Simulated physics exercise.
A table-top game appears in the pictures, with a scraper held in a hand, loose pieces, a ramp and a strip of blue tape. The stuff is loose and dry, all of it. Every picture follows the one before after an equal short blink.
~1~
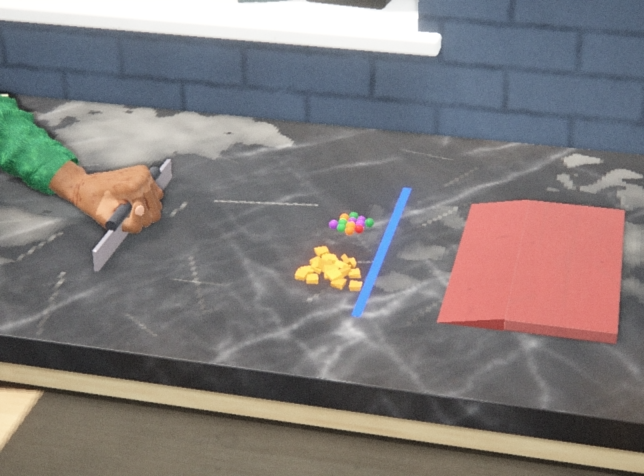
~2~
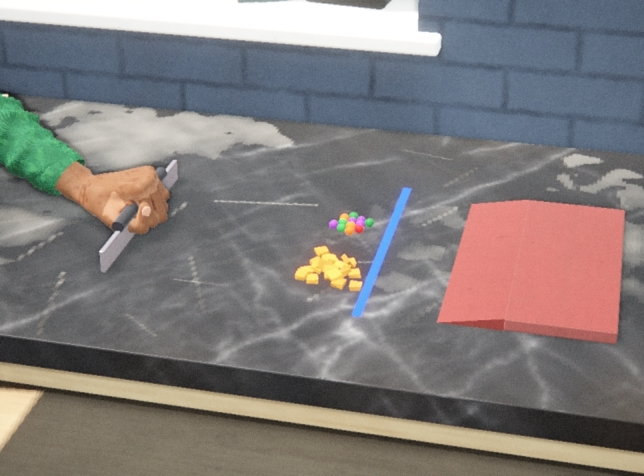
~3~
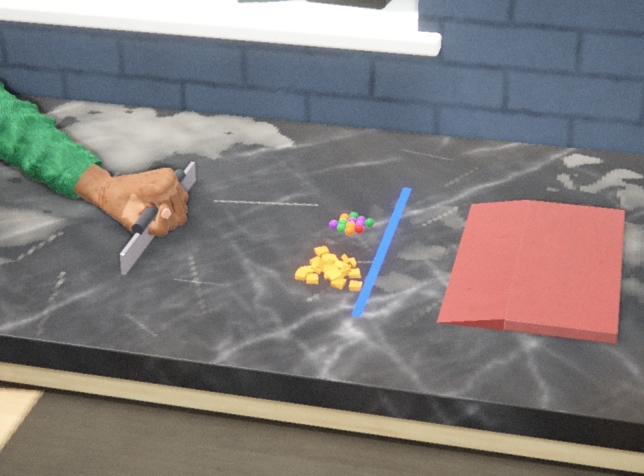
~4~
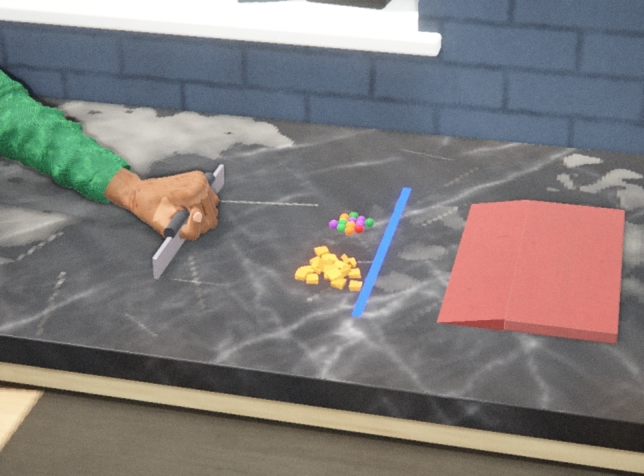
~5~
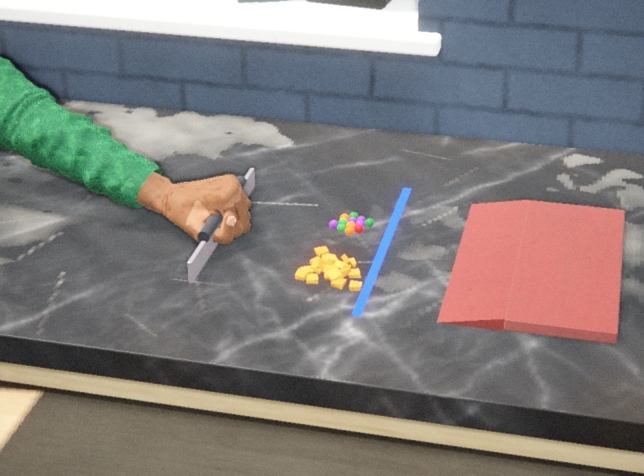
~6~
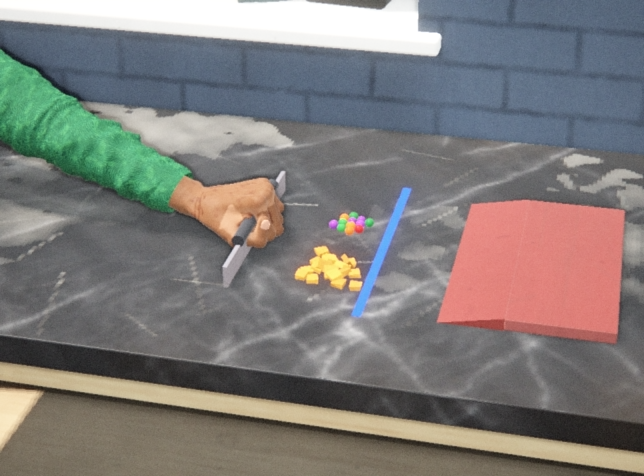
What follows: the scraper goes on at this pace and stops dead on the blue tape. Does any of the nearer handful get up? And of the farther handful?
You'd find the nearer handful ending short of the top and the farther handful getting some over the top.
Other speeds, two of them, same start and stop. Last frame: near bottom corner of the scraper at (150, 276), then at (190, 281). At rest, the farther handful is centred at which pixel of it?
Around (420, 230), then around (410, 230).
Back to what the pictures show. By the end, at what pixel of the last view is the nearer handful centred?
Looks like it settles around (435, 279).
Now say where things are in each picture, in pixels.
Scraper at (101, 253), at rest; blue tape at (405, 194); top of the ramp at (506, 311); nearer handful at (328, 266), a few small crackers; farther handful at (351, 226), a few round plastic beads, in the first picture.
Scraper at (108, 254); farther handful at (351, 226), in the second picture.
Scraper at (128, 257); nearer handful at (328, 266), in the third picture.
Scraper at (160, 261); farther handful at (351, 226), in the fourth picture.
Scraper at (195, 265); nearer handful at (328, 266), in the fifth picture.
Scraper at (229, 269); blue tape at (405, 194); top of the ramp at (506, 311); nearer handful at (328, 266); farther handful at (351, 226), in the sixth picture.
Then, 0.13 s past the last view, scraper still moving, near (331, 224); nearer handful all short of the ramp; farther handful all short of the ramp.
Then, 0.28 s past the last view, scraper stopped at the blue tape; nearer handful all short of the ramp; farther handful all short of the ramp.
Then, 0.56 s past the last view, scraper stopped at the blue tape; nearer handful all short of the ramp; farther handful about half past the top, about half on the ramp.
Finally, scraper stopped at the blue tape; nearer handful none past the top, all short of the ramp; farther handful all past the top.
